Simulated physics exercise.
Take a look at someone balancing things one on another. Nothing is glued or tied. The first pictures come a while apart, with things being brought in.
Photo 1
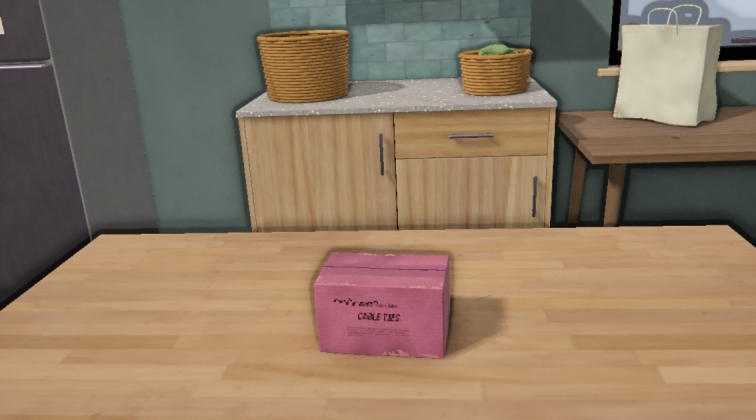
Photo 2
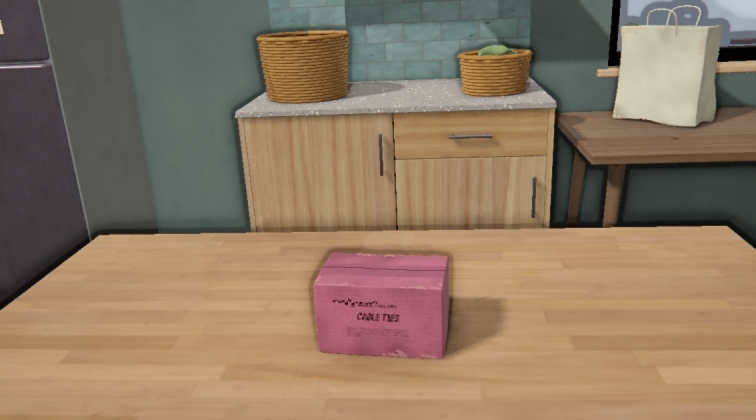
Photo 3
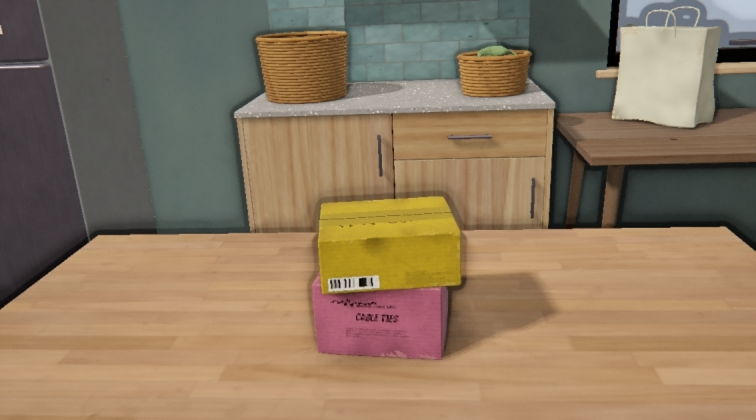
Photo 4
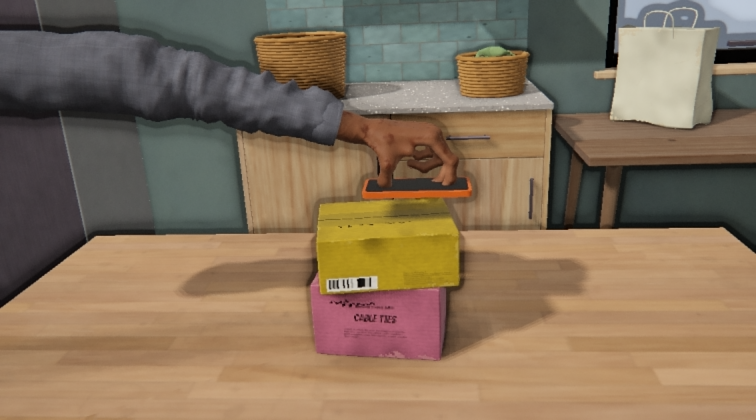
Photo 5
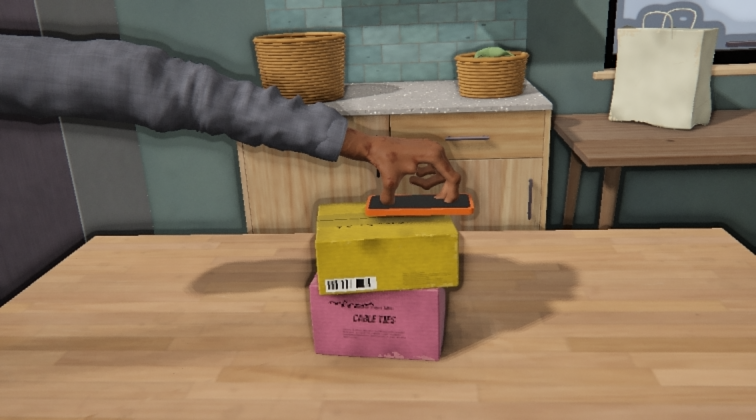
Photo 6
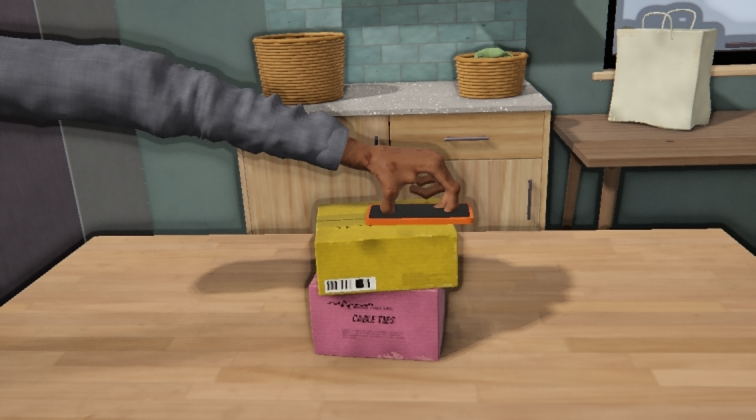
A hand in a grey sleeve lowered an orange phone onto the right side of a yellow box, which had appeared on top of a pink box on the wooden table, and kept holding it.
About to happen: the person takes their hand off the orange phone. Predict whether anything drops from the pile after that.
Nothing drops.
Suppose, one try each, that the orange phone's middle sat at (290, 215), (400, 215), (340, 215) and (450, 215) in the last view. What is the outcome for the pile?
On the first try the pile topples, on the second it remains standing, on the third it remains standing and on the fourth it remains standing.
Then, 0.20 s later than the last frame, all is still.
Then, 0.60 s later than the last frame, orange phone resting near (419, 214).
When it is over, all 3 as before. End places, in pixels of the last picture, orange phone near (419, 214). The pile holds.
